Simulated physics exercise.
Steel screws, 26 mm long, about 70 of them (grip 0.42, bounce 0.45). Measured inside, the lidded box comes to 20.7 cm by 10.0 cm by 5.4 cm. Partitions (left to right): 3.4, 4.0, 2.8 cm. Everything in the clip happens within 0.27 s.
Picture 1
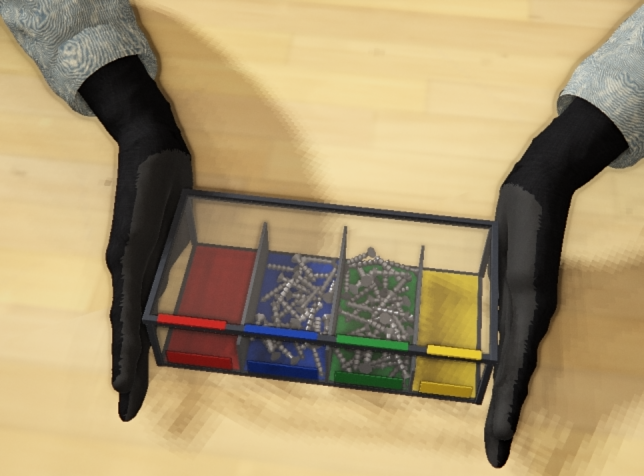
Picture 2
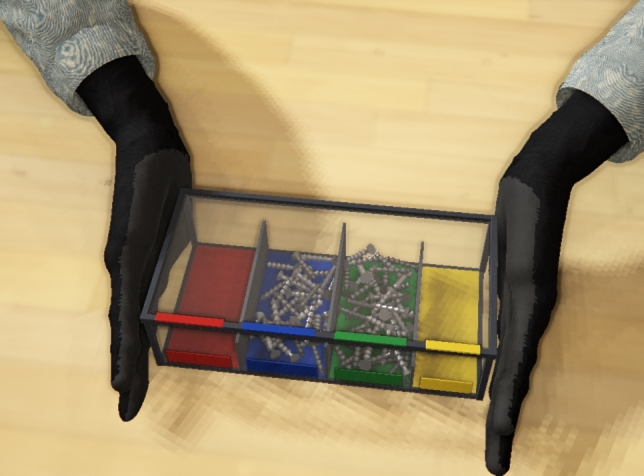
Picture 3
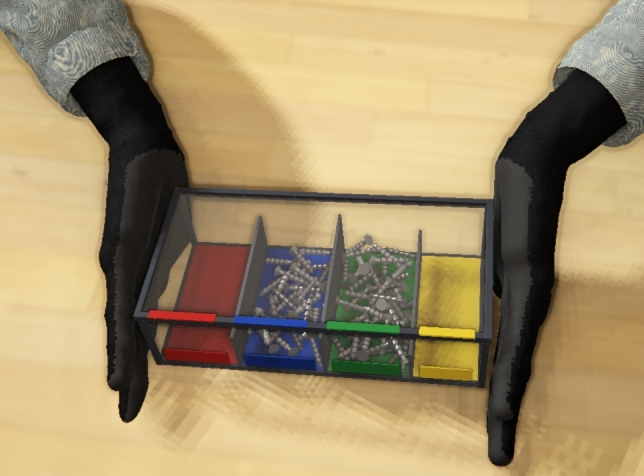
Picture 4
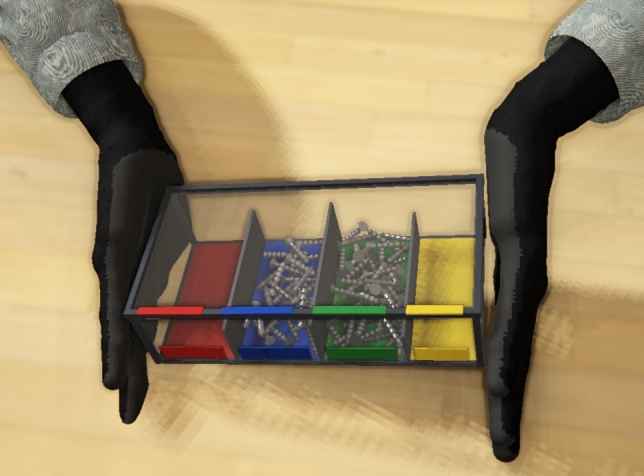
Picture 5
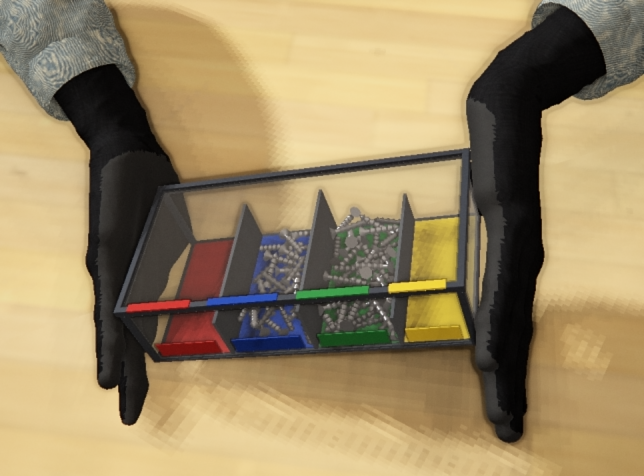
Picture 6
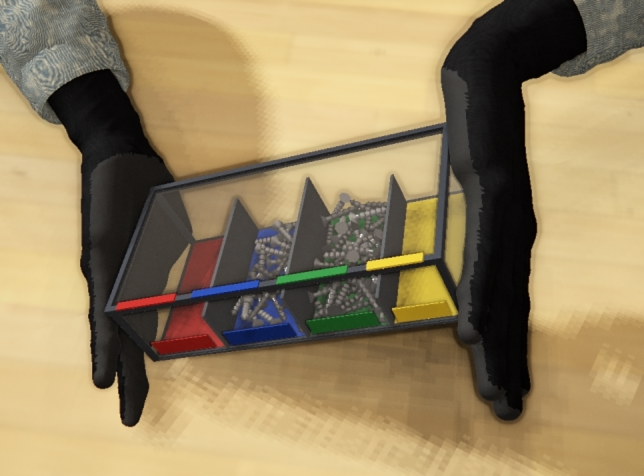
A clear lidded box with red, blue, green and yellow sections was tilted between two black-gloved hands, its right side rising steadily while the small metal screws stayed in the blue and green sections.
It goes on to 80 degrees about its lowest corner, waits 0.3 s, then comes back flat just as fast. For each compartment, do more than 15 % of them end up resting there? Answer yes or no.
Red: No, blue: Yes, green: Yes, yellow: No.
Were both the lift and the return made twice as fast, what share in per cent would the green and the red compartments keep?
That way green would end with 40 per cent and red with 25 per cent.
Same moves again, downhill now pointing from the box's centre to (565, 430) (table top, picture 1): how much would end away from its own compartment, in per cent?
Roughly 15 % of the pieces.
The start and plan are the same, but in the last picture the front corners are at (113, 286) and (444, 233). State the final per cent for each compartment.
Red 10; blue 40; green 50; yellow 0.
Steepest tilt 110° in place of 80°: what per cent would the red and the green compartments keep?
In that case red 50; green 35.
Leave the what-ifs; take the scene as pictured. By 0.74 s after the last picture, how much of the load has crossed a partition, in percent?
Reading: Close to 5 %.
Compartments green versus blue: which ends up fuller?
The green one.
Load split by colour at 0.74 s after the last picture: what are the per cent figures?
The split is red at 5, blue at 45, green at 55 and yellow at 0 per cent.
Then, 0.74 s after the last picture, tilt 80 degrees; red 5 %, blue 45 %, green 55 %.
Then, 1.24 s after the last picture, tilt 41 degrees; red 5 %, blue 40 %, green 55 %.
Then, 1.81 s after the last picture, tilt 0 degrees; red 5 %, blue 40 %, green 55 %.
In the end, red 5 %, blue 40 %, green 55 %, yellow 0 %.
